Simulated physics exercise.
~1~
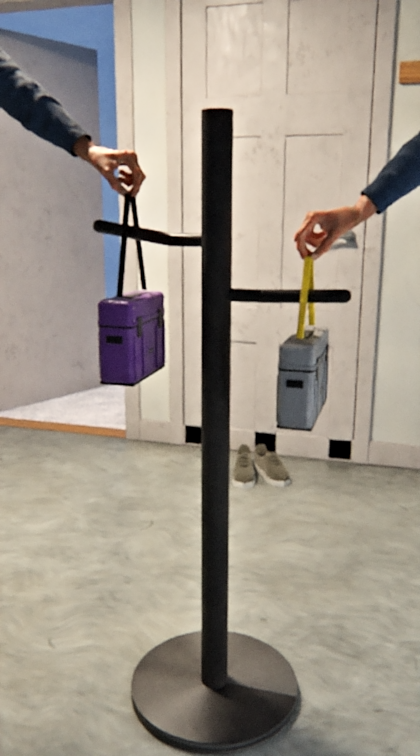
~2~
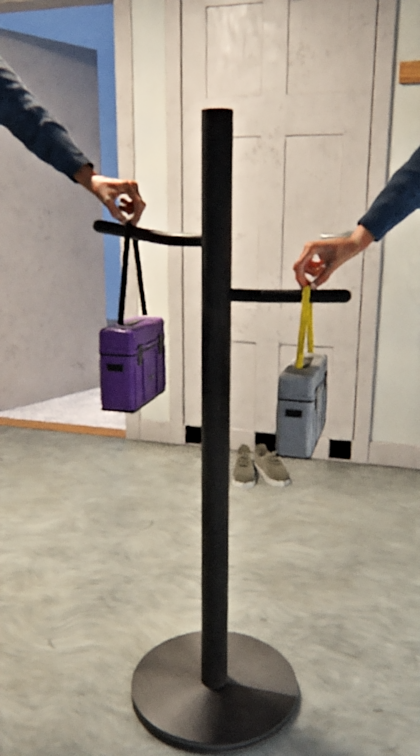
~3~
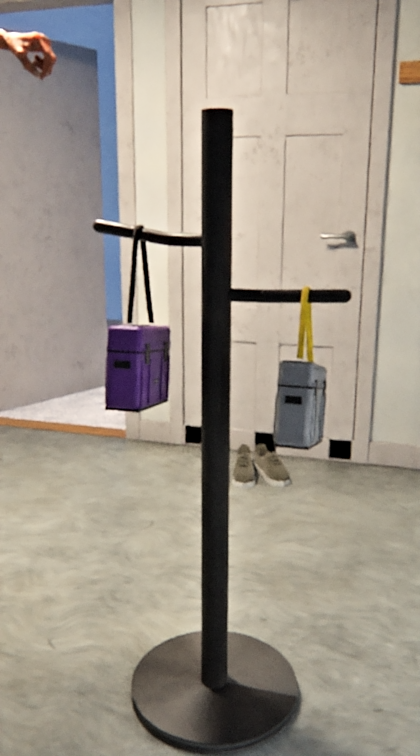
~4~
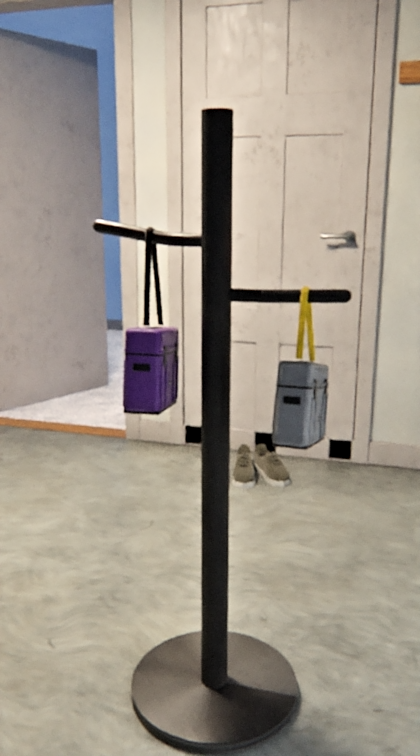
Two hands lowered a purple case and a grey case by their loops onto the two pegs of a black post, then let go and drew away. The purple case slid a little right along its peg, and both were left hanging.
